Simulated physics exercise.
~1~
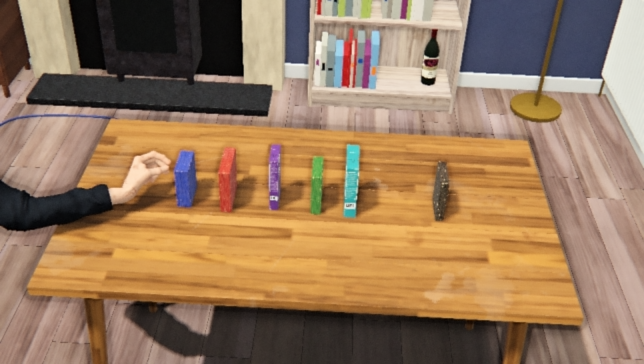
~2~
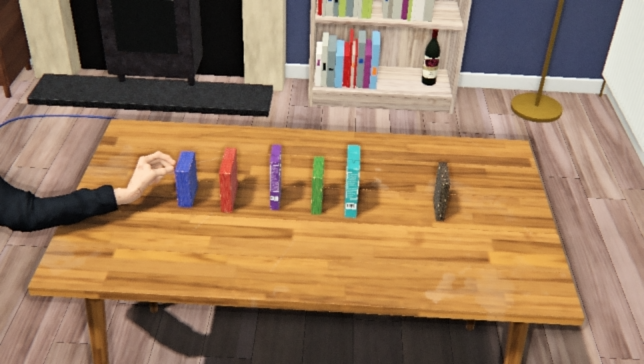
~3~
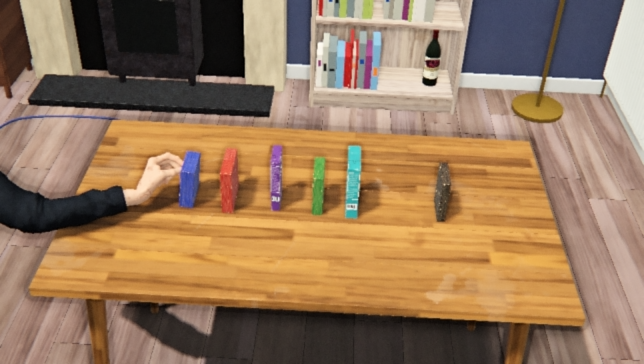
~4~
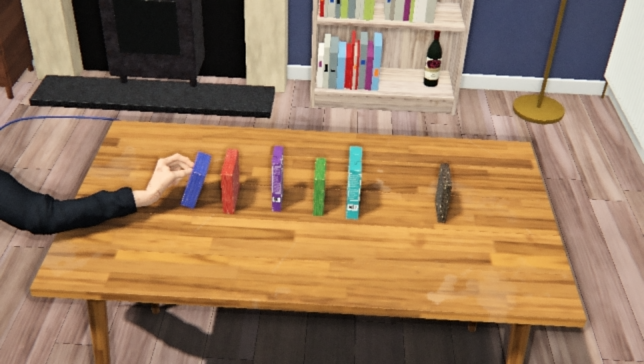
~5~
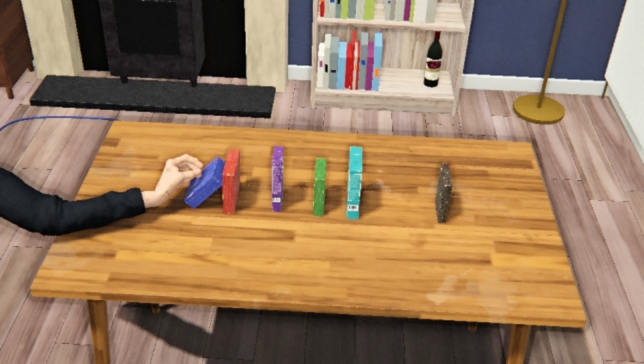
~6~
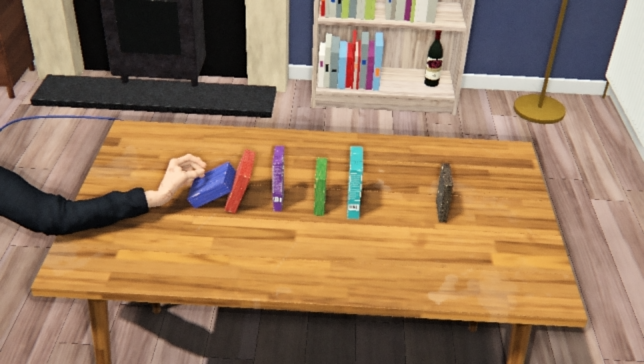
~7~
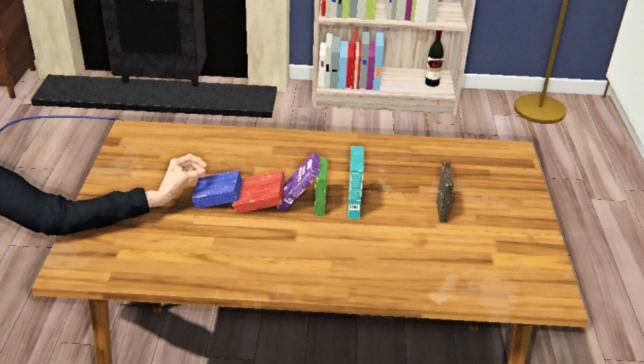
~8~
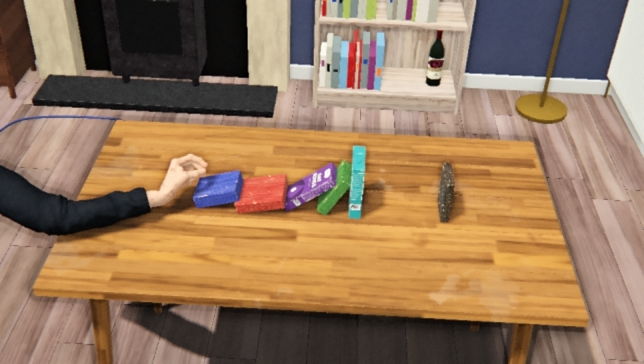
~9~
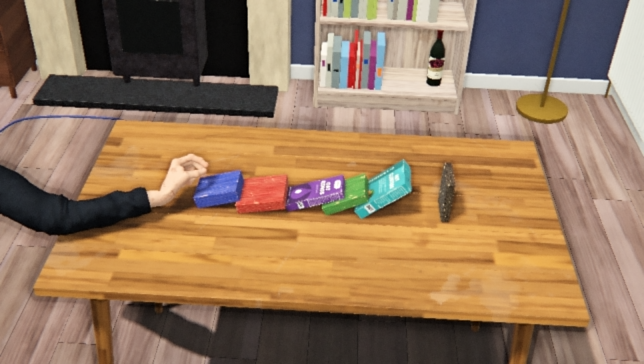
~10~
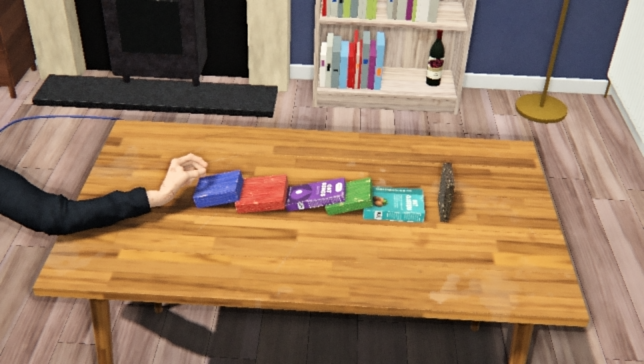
We see a hand tip a blue block at the left of a row on a wooden table, toppling the red, purple, green and turquoise ones rightward in turn; all five end up lying over, while the black block at the far right stays upright.
